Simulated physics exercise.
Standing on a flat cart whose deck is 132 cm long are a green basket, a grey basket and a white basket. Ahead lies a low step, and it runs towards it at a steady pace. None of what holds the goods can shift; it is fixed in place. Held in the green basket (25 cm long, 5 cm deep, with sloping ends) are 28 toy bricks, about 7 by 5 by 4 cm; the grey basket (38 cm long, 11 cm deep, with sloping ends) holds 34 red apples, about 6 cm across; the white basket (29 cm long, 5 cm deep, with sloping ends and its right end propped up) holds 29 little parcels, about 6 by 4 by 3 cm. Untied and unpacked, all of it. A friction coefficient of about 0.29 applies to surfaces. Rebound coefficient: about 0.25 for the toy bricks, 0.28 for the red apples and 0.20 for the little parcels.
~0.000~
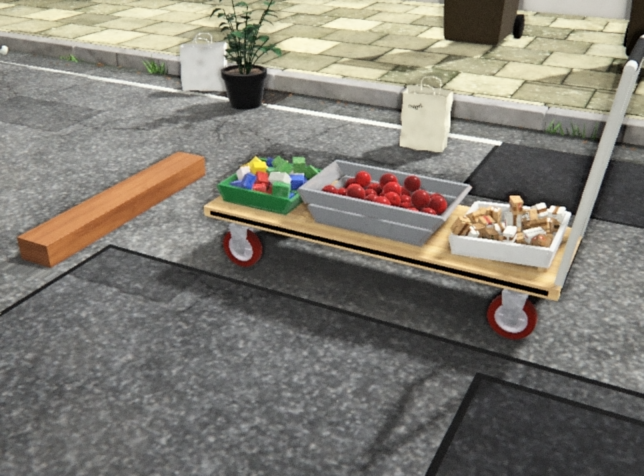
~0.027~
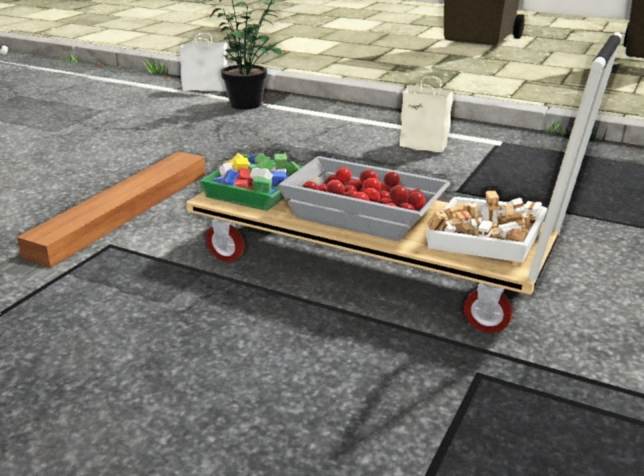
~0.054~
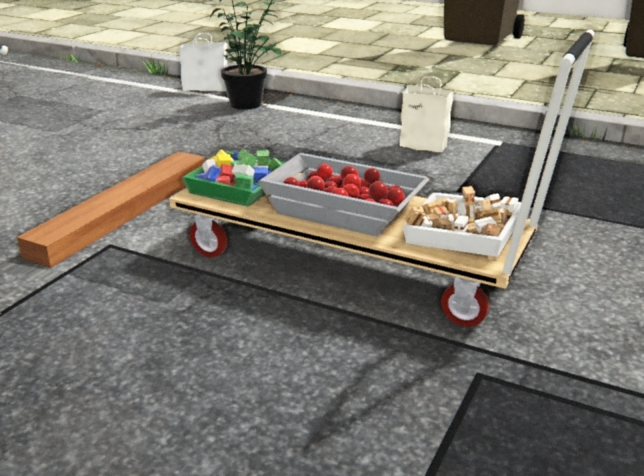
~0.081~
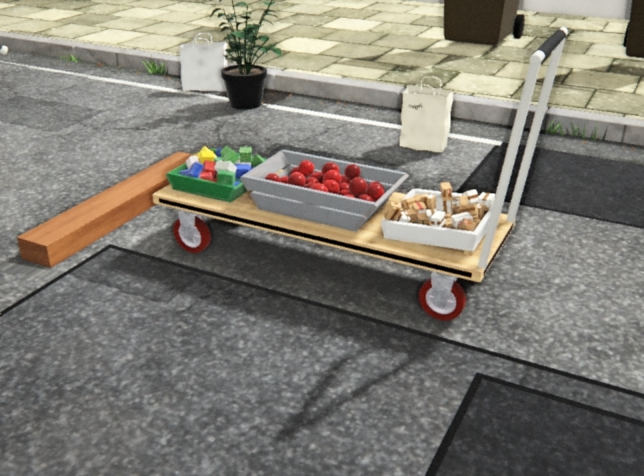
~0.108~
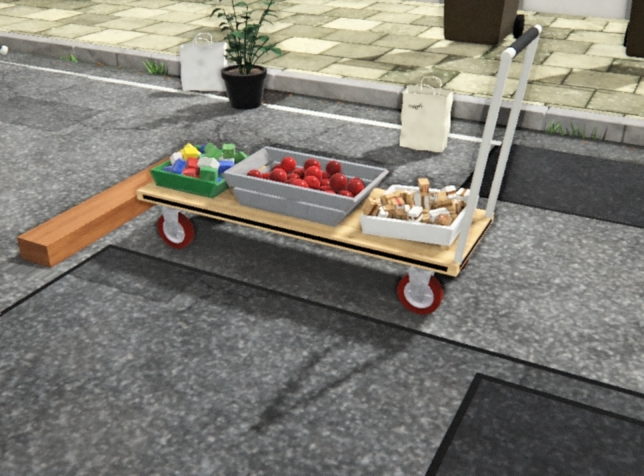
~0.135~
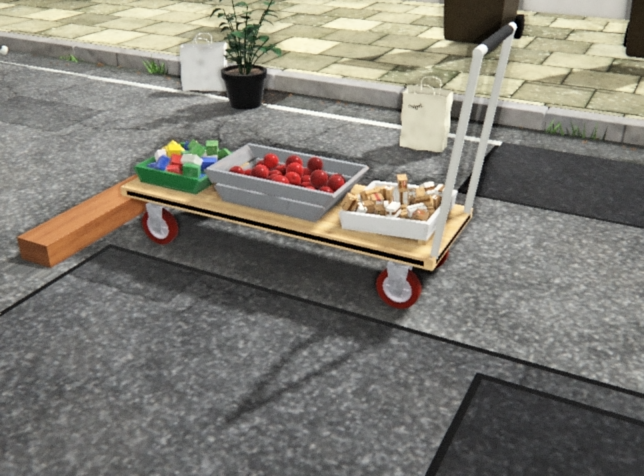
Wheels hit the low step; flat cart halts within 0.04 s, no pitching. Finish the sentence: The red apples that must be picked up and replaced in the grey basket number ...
... more than a sixth of them.
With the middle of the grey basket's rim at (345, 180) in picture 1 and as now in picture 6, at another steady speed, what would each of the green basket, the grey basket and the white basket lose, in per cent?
In that case you'd see green basket at 30, grey basket at 10 and white basket at 10 percent.
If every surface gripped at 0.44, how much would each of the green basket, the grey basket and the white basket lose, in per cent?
In that setup green basket sheds 30 percent, grey basket sheds 30 percent, and white basket sheds 30 percent.
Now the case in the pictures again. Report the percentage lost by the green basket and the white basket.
Roughly: Green basket 55 %, white basket 25 %.
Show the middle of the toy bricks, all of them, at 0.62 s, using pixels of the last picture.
I'd put it close to (120, 158).
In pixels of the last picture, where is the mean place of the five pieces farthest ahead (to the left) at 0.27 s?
Around (115, 134).
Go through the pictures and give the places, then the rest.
In the first picture (we follow the rim corner now nearest the camera), grey basket at (443, 218); white basket at (549, 249); 58 cm still to roll; nothing out yet.
In the second picture, grey basket at (419, 213); white basket at (523, 244); 50 cm still to roll.
In the third picture, grey basket at (397, 208); white basket at (498, 238); 42 cm still to roll.
In the fourth picture, grey basket at (375, 203); white basket at (473, 233); 34 cm still to roll.
In the fifth picture, grey basket at (353, 199); white basket at (449, 228); 26 cm still to roll.
In the sixth picture, grey basket at (332, 195); white basket at (426, 223); 17 cm still to roll; nothing out yet.
After 0.17 s, impact.
After 0.27 s, 3 of 28 out of the green basket, 0 of 34 out of the grey basket and 1 of 29 out of the white basket.
After 0.39 s, 11 of 28 out of the green basket, 6 of 34 out of the grey basket and 5 of 29 out of the white basket.
After 0.62 s, 16 of 28 out of the green basket, 10 of 34 out of the grey basket and 7 of 29 out of the white basket.
Outcome (at 1.13 s), 16 of 28 out of the green basket, 10 of 34 out of the grey basket and 7 of 29 out of the white basket. Asked share, 10 of 34, 29 per cent.
